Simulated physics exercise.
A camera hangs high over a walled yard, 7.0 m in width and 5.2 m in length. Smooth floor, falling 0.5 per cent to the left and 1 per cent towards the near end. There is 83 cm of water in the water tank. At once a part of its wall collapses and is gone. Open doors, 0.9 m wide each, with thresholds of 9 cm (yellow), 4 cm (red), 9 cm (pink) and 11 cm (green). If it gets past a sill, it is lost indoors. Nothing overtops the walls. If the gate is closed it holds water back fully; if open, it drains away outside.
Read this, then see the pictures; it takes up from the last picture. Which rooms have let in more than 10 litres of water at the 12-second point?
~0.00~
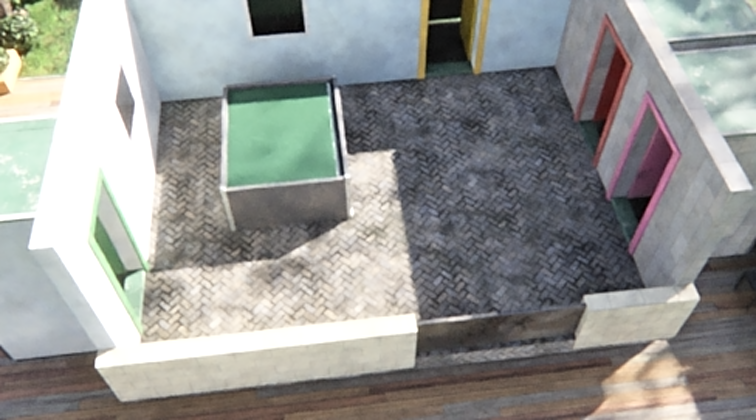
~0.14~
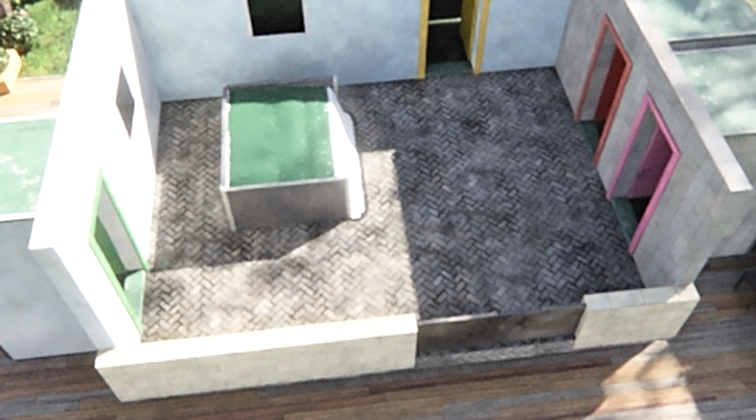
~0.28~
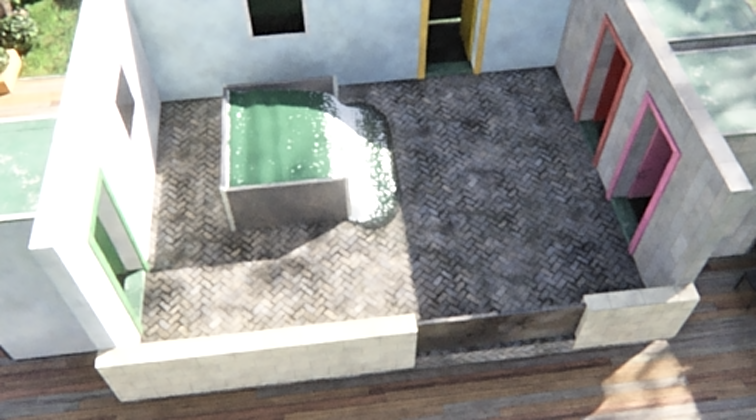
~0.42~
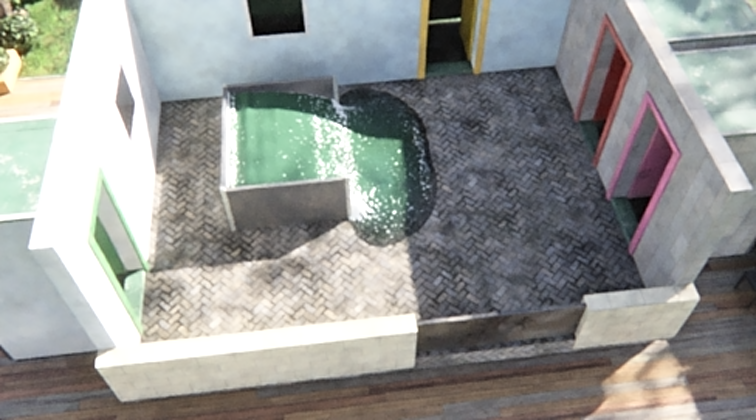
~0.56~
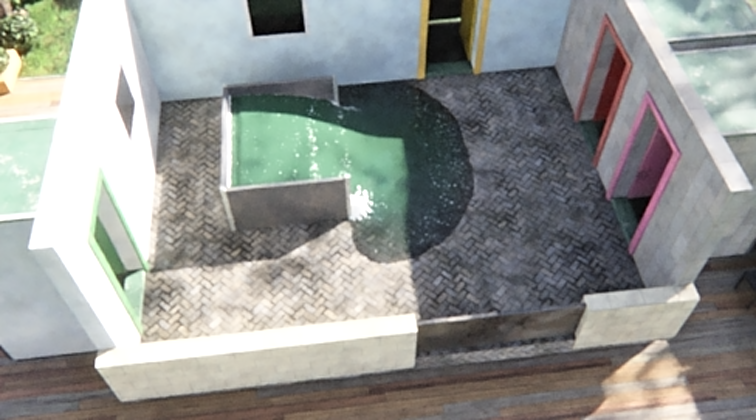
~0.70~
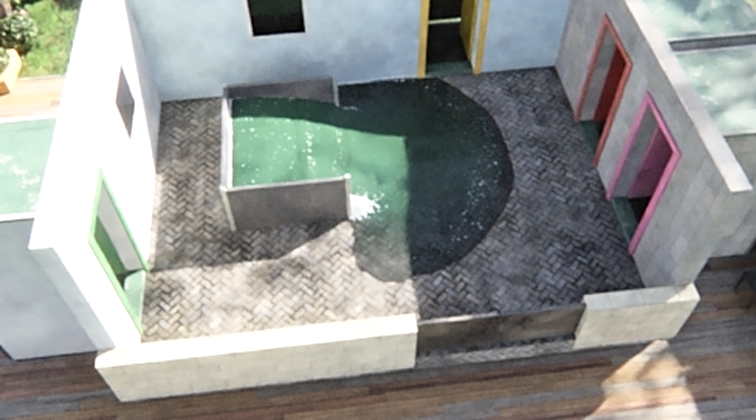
The room behind the yellow door is above 10 litres; the room behind the red door is above 10 litres; the room behind the pink door is above 10 litres; the room behind the green door is above 10 litres.
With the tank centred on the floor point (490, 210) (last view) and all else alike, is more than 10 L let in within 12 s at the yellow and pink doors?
Yellow door held, pink door exceeded.
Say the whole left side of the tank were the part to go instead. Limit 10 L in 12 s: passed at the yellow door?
Yellow: Falls short.
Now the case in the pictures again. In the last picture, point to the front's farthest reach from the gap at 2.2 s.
Somewhere about (655, 314).
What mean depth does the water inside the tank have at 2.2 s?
The mean depth is some 19 cm.
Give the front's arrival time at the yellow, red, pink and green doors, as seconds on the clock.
Yellow: 0.8 s; red: 1.0 s; pink: 1.2 s; green: 6.5 s.
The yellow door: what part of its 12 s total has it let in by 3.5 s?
Share by then: ~ 60 %.
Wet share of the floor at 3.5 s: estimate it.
I'd guess around 60 %.
After 1.4 s water covers 55 % of the floor and is deepest (30 cm) near (599, 175); yellow door 15 cm at the sill, 0 L in, red door 11 cm at the sill, 51 L in, pink door 14 cm at the sill, 1 L in, green door not reached.
After 2.2 s water covers 60 % of the floor and is deepest (44 cm) near (546, 70); yellow door 13 cm at the sill, 11 L in, red door 23 cm at the sill, 211 L in, pink door 25 cm at the sill, 53 L in, green door not reached.
After 3.5 s water covers 60 % of the floor and is deepest (26 cm) near (655, 314); yellow door 12 cm at the sill, 20 L in, red door 17 cm at the sill, 399 L in, pink door 20 cm at the sill, 125 L in, green door not reached.
After 7.0 s water covers 90 % of the floor and is deepest (22 cm) near (138, 374); yellow door 4 cm at the sill, 32 L in, red door 7 cm at the sill, 474 L in, pink door 11 cm at the sill, 182 L in, green door 17 cm at the sill, 0 L in.
After 12.0 s water covers 100 % of the floor and is deepest (14 cm) near (138, 374); yellow door 1 cm at the sill, 33 L in, red door 3 cm at the sill, 481 L in, pink door 4 cm at the sill, 187 L in, green door 11 cm at the sill, 43 L in.
